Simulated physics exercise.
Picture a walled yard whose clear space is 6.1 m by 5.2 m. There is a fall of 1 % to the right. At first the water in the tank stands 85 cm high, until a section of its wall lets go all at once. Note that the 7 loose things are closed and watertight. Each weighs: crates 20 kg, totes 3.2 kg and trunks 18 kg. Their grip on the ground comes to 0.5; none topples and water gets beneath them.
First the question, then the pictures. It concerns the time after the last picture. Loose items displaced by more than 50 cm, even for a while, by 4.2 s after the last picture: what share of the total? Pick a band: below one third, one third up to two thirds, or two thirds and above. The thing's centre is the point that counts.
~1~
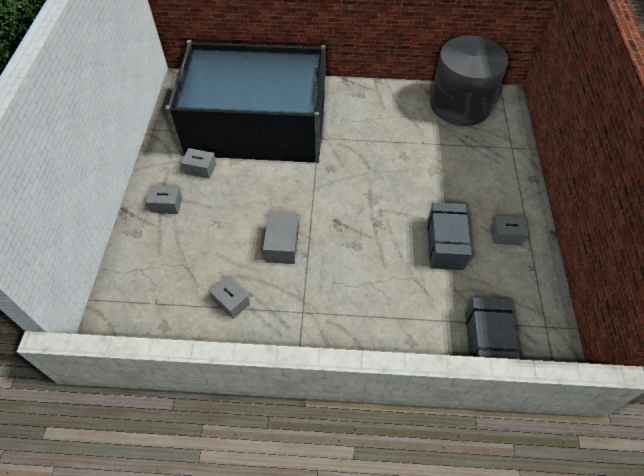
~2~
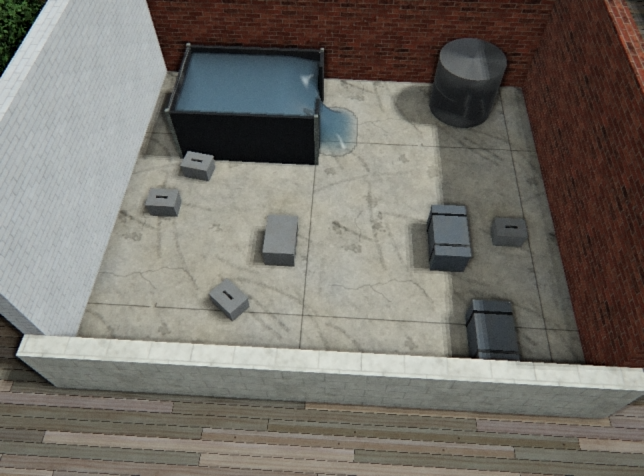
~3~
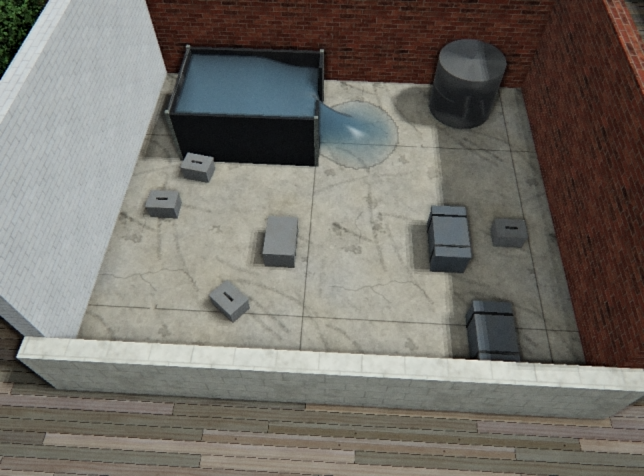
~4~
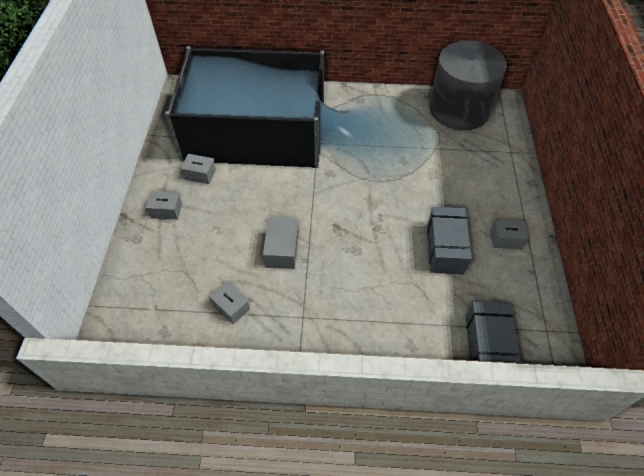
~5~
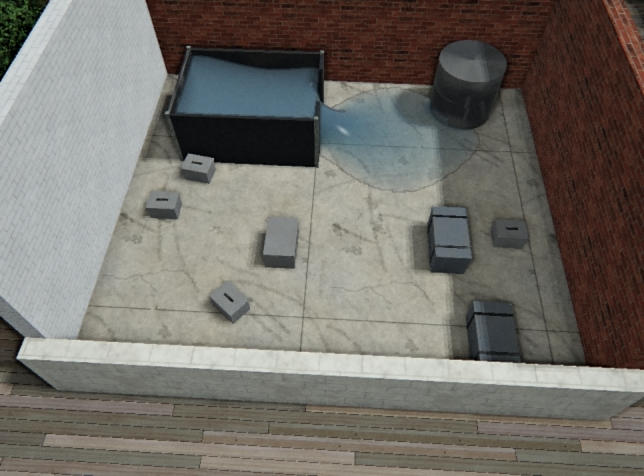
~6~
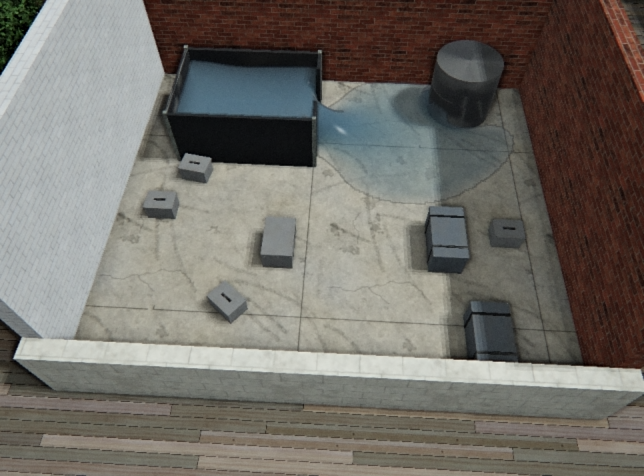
The share is one third up to two thirds.
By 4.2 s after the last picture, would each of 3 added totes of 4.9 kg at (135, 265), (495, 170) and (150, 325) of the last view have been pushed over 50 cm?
Taking them one by one: It stays within, then it goes beyond, then it stays within.
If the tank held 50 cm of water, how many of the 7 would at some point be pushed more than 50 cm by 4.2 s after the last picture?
It would come to 2 of them.
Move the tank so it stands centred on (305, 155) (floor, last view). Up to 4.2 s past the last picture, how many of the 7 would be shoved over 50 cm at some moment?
Then the count would be 3.
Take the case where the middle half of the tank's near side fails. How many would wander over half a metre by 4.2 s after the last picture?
The answer would then be 6.
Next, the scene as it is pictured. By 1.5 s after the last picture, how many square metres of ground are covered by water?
Roughly 15 m2.
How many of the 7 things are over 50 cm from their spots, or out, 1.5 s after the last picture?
My count gives 1.
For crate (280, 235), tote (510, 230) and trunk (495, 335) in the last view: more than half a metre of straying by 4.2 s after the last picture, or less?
Well, in that order it's not reaching it, topping it, topping it.
Then, 0.4 s after the last picture 0 of 7 are over 50 cm from their spots; 0 afloat.
Then, 1.5 s after the last picture 1 of 7 are over 50 cm from their spots; 0 afloat.
Then, 2.8 s after the last picture 3 of 7 are over 50 cm from their spots; 2 afloat.
Then, 4.2 s after the last picture 3 of 7 are over 50 cm from their spots, and 3 have been at some point; 2 afloat.
